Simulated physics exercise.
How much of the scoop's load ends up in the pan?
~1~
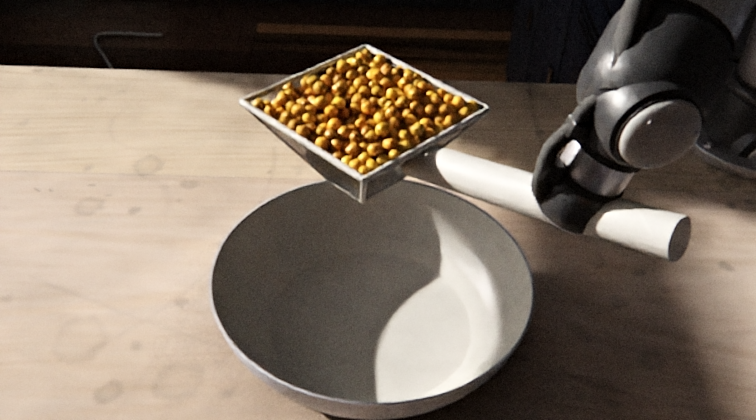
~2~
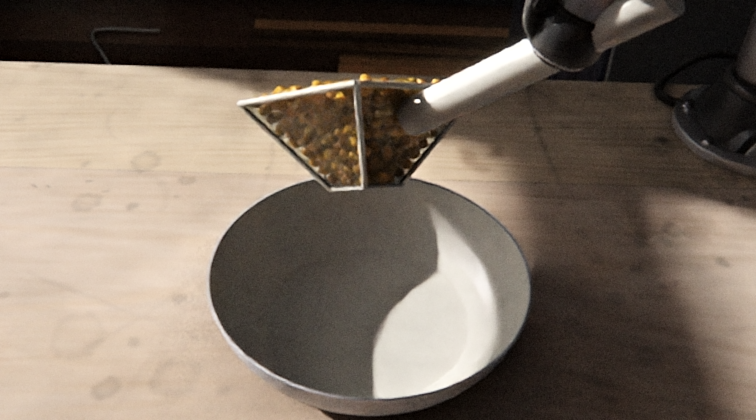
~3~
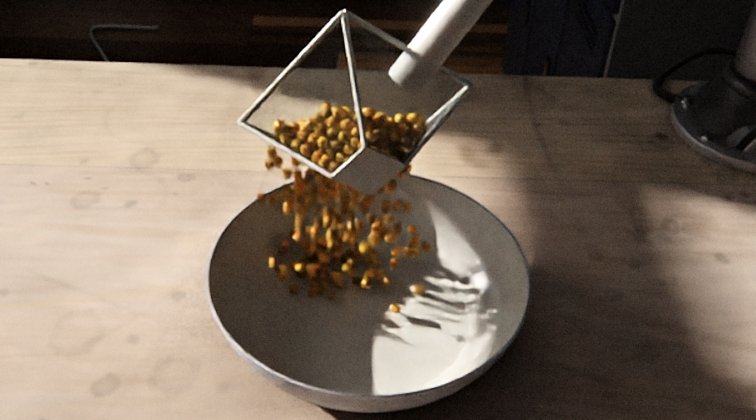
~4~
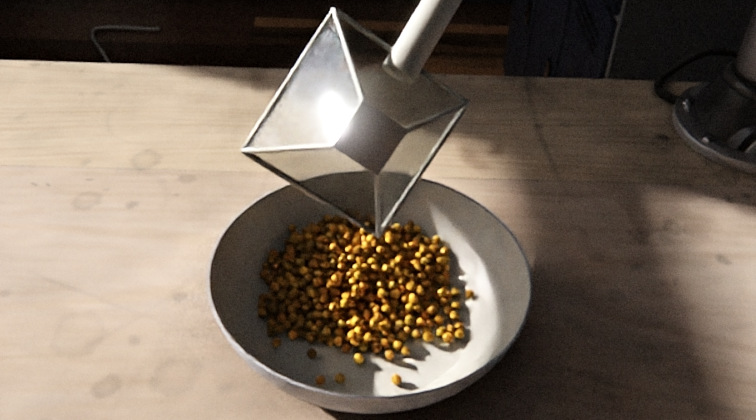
A large amount ends up there, as the scoop empties completely and a broad heap of golden kernels lies in the pan.
